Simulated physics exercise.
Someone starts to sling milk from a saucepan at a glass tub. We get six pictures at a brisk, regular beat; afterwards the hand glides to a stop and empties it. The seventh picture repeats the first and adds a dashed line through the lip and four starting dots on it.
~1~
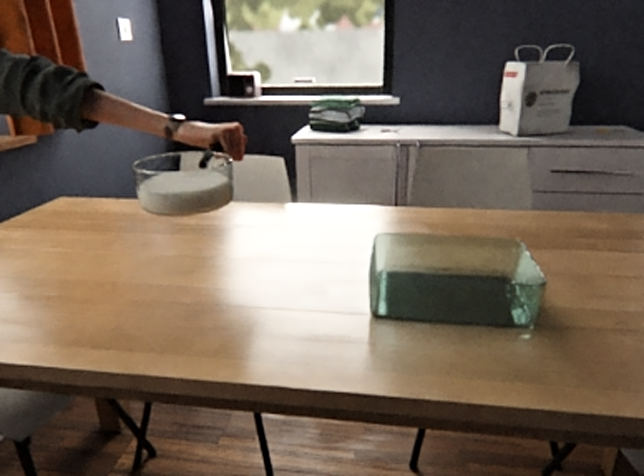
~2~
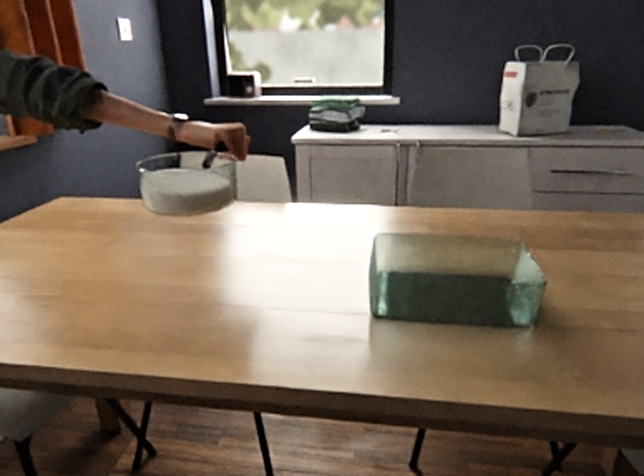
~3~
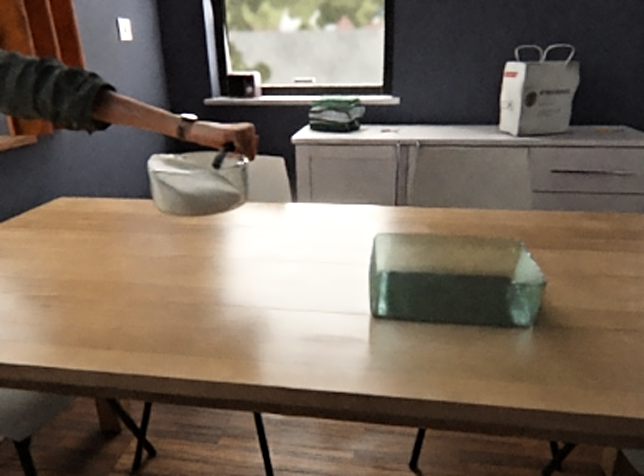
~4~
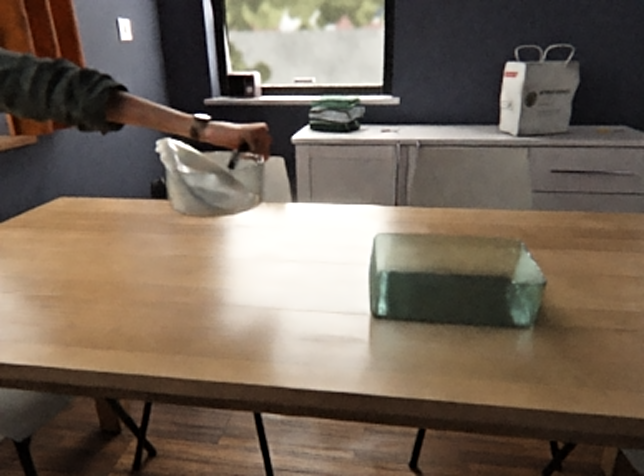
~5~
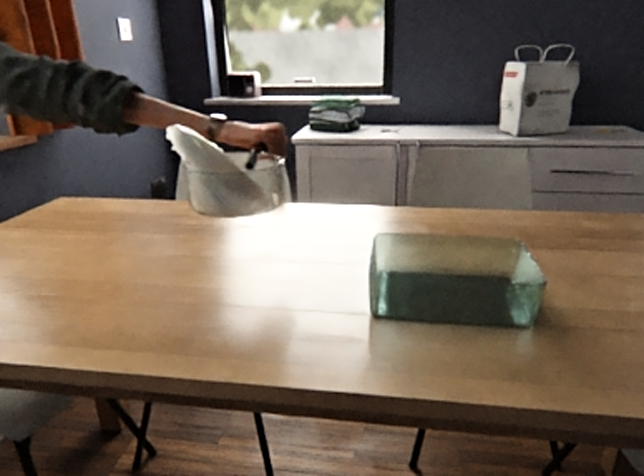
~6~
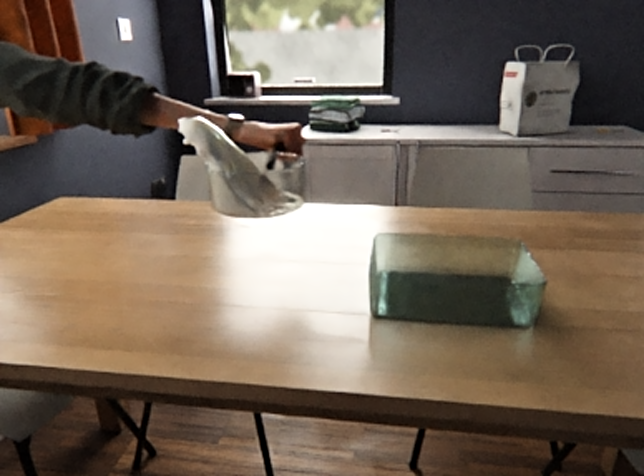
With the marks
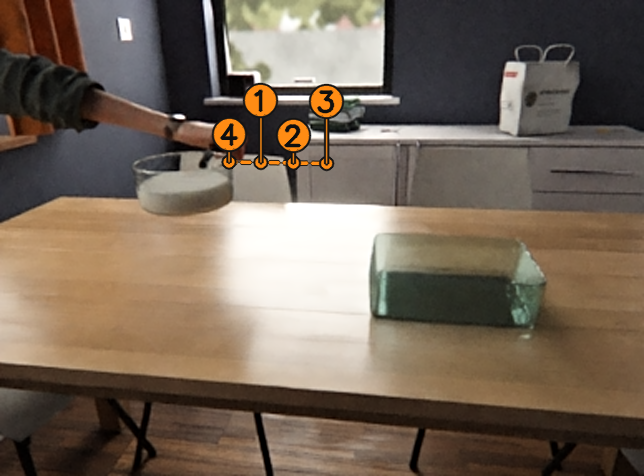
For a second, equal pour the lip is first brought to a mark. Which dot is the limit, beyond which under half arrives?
Spot 1 just does it.
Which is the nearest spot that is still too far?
4.
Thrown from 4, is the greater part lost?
Yes.
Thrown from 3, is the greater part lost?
No.
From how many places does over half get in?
Three of them.
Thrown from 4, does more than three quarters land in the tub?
No.
In orange, 1 at (260, 162); 2 at (293, 163); 3 at (326, 163); 4 at (229, 162).
With 1, about 77 % lands in the tub, 14 % falls short and 9 % goes beside or beyond.
With 2, about 70 % lands in the tub, 7 % falls short and 23 % goes beside or beyond.
With 3, about 64 % lands in the tub, 5 % falls short and 30 % goes beside or beyond.
With 4, about 30 % lands in the tub, 61 % falls short and 9 % goes beside or beyond.
